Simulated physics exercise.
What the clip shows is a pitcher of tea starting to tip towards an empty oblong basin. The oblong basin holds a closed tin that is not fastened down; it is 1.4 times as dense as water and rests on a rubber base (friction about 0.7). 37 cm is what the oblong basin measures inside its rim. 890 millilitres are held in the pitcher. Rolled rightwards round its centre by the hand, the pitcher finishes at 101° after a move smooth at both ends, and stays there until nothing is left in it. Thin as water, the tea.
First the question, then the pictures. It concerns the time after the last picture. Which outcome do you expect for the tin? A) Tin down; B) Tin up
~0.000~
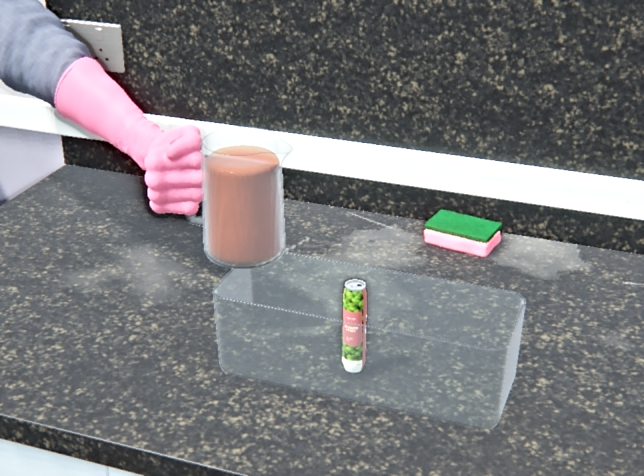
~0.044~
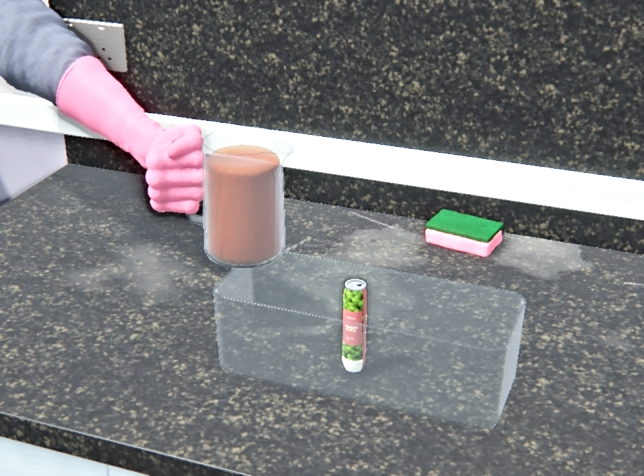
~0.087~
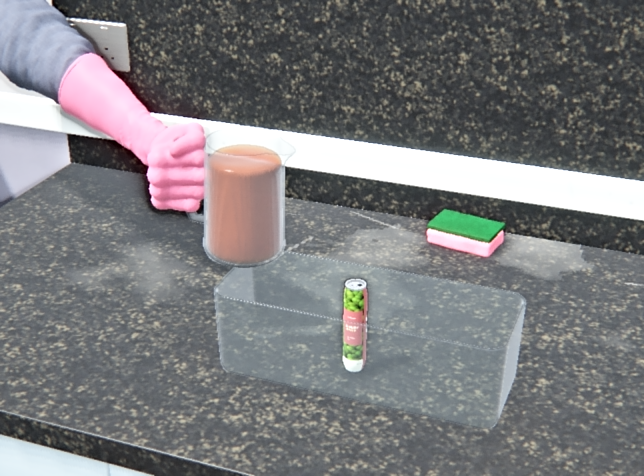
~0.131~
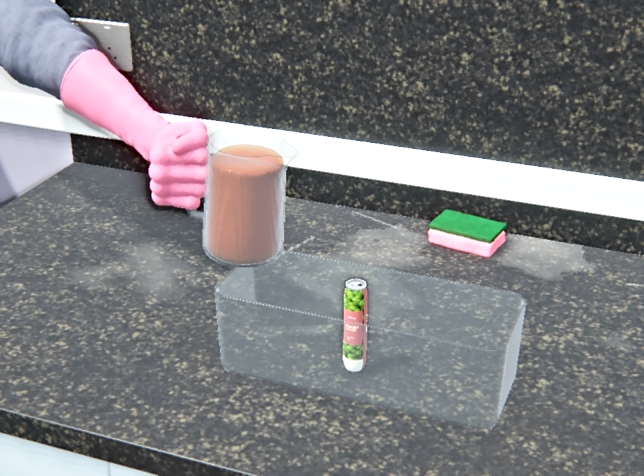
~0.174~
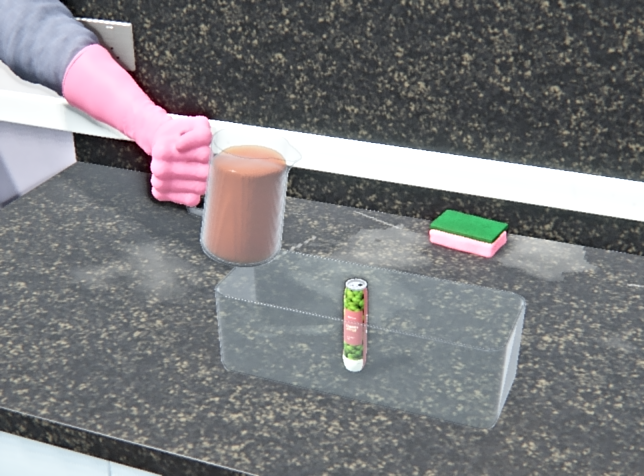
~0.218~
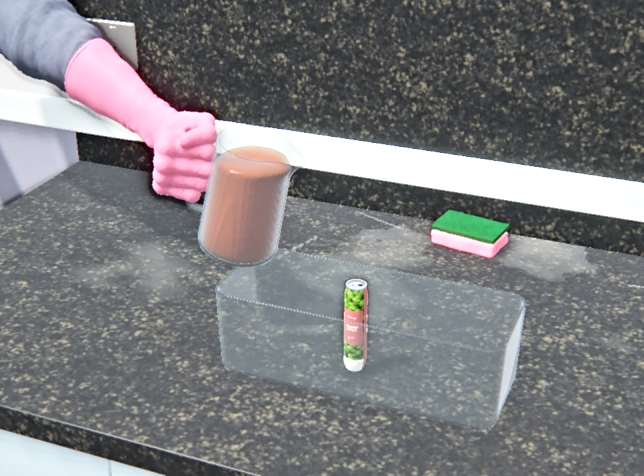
A, tin down.
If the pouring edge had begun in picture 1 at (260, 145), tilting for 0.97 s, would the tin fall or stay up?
Result: Tin upright.
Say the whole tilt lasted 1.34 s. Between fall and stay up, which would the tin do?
Result: Tin tipped over.
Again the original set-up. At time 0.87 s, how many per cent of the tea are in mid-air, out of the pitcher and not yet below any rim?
Close to 14 in every hundred parts.
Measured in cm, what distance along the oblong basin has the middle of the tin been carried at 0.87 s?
About 1 cm.
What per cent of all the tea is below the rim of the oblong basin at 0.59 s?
At that time the basin holds about 1 per cent of the liquid.
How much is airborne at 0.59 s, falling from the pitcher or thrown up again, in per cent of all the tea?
About 10 per cent.
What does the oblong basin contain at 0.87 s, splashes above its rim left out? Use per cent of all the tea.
Value: Approx. 38 %.
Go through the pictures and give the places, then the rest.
In the first frame, it leans 0°; its right rim is at (292, 150); the tea meets the walls at (210, 152) and (281, 163); the oblong basin's rim runs from (232, 271) to (516, 324); the tin's top is at (355, 289).
In the second frame, it leans 1°; its right rim is at (293, 150); the tea meets the walls at (211, 151) and (280, 162).
In the third frame, it leans 2°; its right rim is at (295, 152); the tea meets the walls at (214, 150) and (282, 162).
In the fourth frame, it leans 4°; its right rim is at (298, 154); the tea meets the walls at (216, 151) and (284, 164).
In the fifth frame, it leans 8°; its right rim is at (301, 158); the tea meets the walls at (218, 155) and (288, 165).
In the sixth frame, it leans 12°; its right rim is at (305, 163); the tea meets the walls at (219, 162) and (292, 167).
By 0.59 s the tilt is 68° and 88 per cent is still to pour; the tin stands where it began.
By 0.87 s the tilt is 98° and 48 per cent is still to pour; the tin leans 5°.
By 1.16 s the tilt is 101° and 12 per cent is still to pour; the tin lies on its side.
By 1.47 s the tilt is 101° and 2 per cent is still to pour; the tin lies on its side.
At rest the tin lies on its side.
